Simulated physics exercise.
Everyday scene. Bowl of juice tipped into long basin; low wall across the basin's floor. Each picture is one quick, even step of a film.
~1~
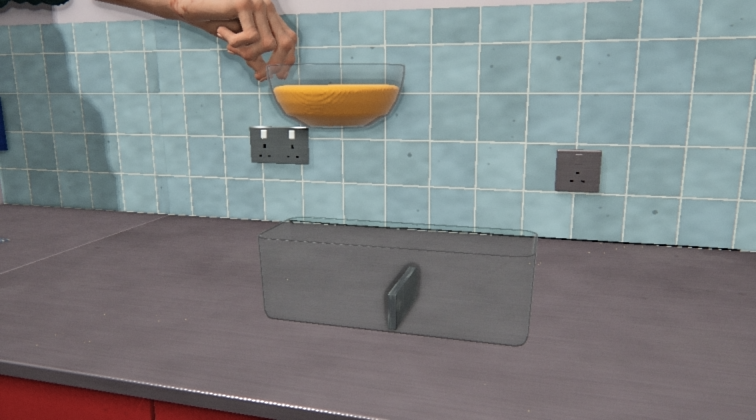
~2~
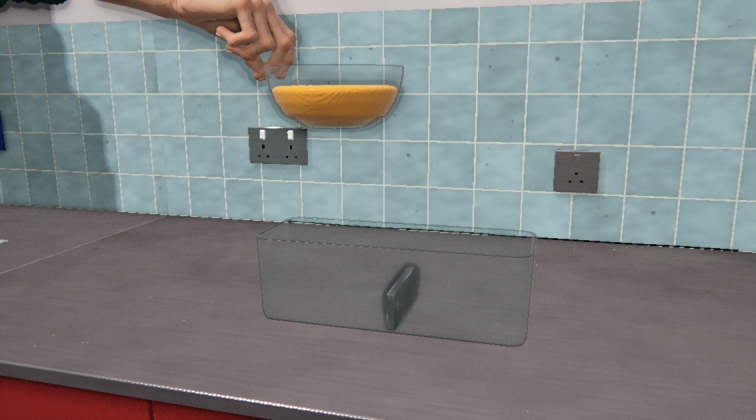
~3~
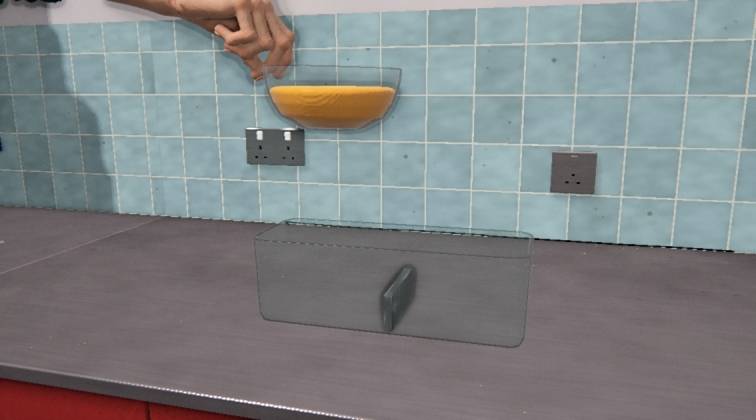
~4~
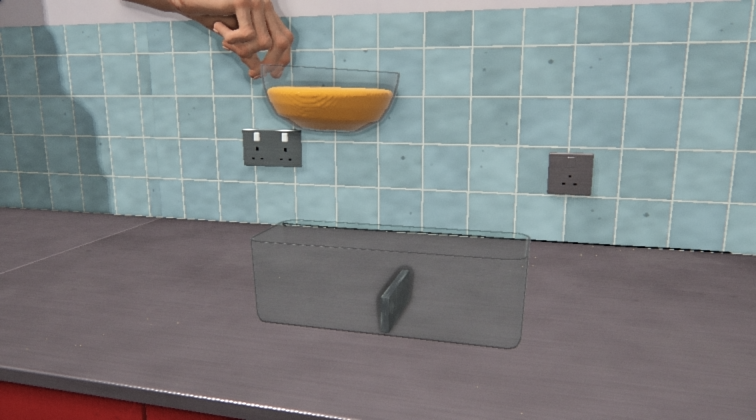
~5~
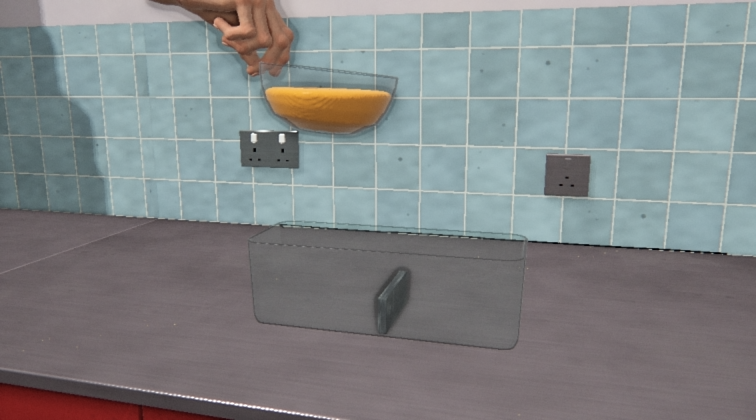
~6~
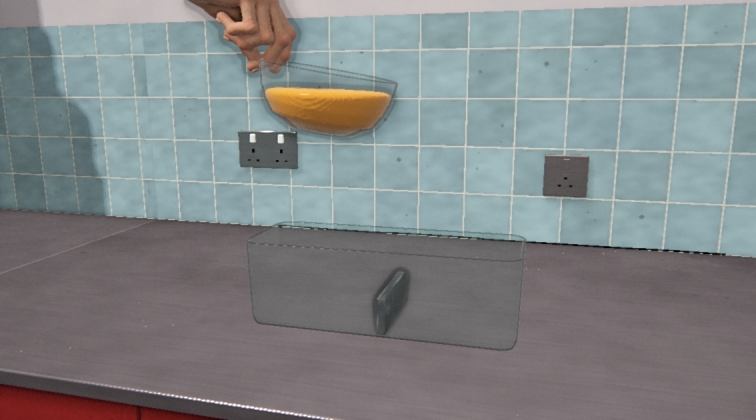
In the video, a hand holds a clear bowl of orange liquid above a long transparent basin with a low dark divider on a grey countertop, then slowly tilts the bowl slightly to the right while the basin stays still.
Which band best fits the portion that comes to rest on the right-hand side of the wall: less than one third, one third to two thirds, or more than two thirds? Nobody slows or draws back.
It is more than two thirds.
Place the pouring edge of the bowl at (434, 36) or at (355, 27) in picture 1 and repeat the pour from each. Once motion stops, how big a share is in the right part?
Near 90 per cent for the first start, near 60 per cent for the second.
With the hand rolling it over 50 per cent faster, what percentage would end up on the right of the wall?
Roughly 80 percent.
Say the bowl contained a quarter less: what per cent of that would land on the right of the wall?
Roughly 95 in a hundred.
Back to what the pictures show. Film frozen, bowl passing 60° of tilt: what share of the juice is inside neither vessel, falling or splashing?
It comes to 35 per cent or so.
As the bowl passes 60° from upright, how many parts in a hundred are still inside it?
60 %.
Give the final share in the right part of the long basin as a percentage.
Something like 90 per cent, roughly.
A moment on, the bowl is tipped part way and 60 per cent is still to pour, 0 is left of the wall and 4 right of it.
Next, the bowl is tipped on its side and 10 per cent is still to pour, 2 is left of the wall and 71 right of it.
Then the bowl is tipped on its side and 0 per cent is still to pour, 7 is left of the wall and 91 right of it.
Later the bowl is tipped on its side and 0 per cent is still to pour, 9 is left of the wall and 90 right of it.
Finally, 9 per cent lies left of the wall, 90 right of it and 1 outside.
